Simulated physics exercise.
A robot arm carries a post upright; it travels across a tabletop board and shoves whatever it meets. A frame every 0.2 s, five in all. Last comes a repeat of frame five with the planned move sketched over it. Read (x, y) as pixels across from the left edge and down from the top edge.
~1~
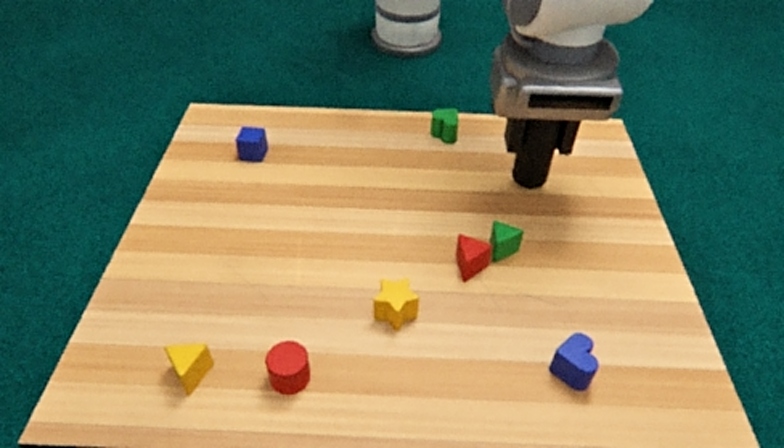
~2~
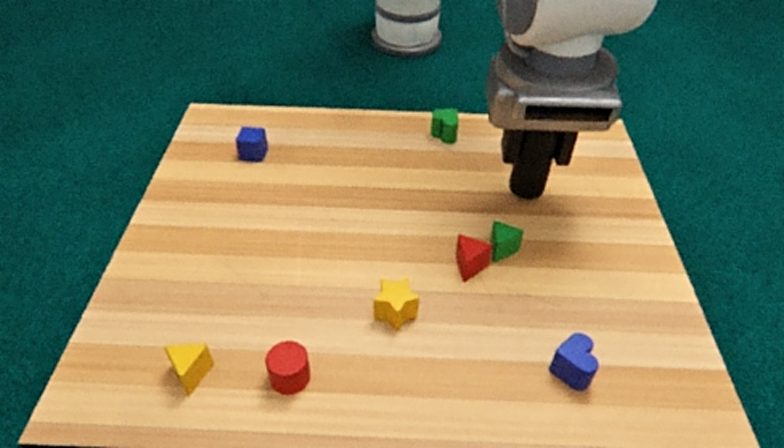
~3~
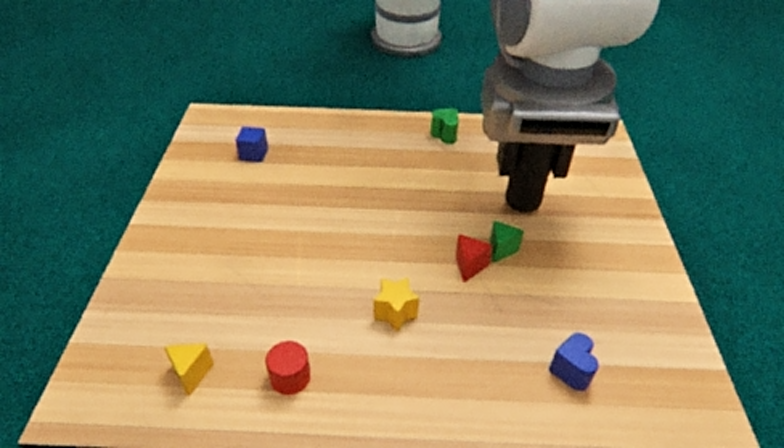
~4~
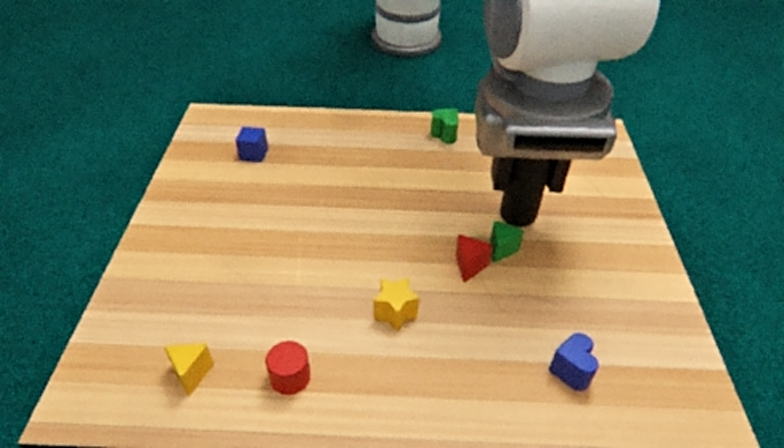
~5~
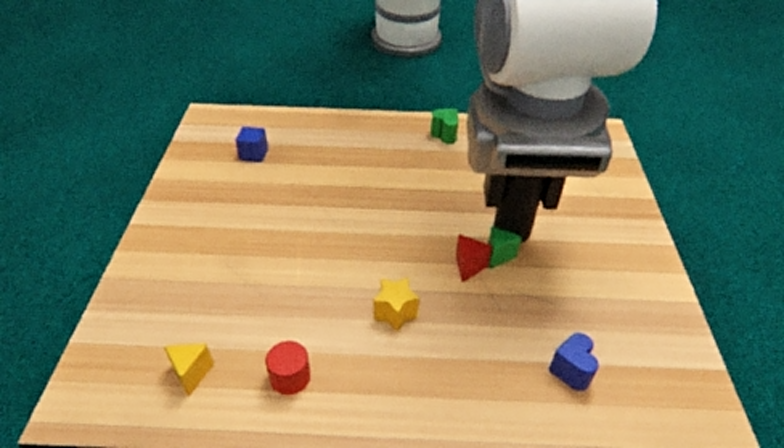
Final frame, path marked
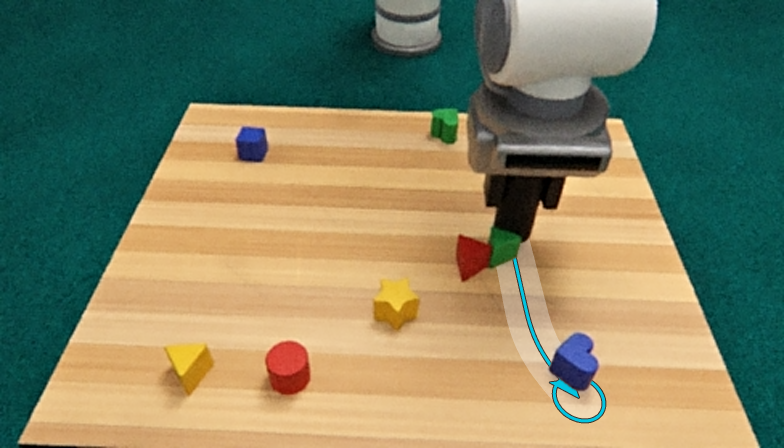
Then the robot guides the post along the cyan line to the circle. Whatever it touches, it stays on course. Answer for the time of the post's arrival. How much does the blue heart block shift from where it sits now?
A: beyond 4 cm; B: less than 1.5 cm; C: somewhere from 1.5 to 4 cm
The answer is A.
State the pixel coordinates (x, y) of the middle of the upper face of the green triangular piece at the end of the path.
Expect it around (494, 273).
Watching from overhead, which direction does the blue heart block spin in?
That block twists counter-clockwise.
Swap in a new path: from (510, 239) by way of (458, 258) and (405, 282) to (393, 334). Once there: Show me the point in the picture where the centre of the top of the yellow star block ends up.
Pixel (388, 348).
The line goes from (510, 239) over (521, 285) and (536, 340) to (579, 398).
The first path, step by step. One third of the way, post (523, 280); green triangular piece (495, 271), turned 45° clockwise.
Two thirds of the way, post (539, 334); green triangular piece (494, 273), turned 55° clockwise.
At the end, post (582, 391); red triangular piece unmoved; green triangular piece (494, 273), turned 55° clockwise; blue heart block (633, 399), turned 30° anticlockwise.
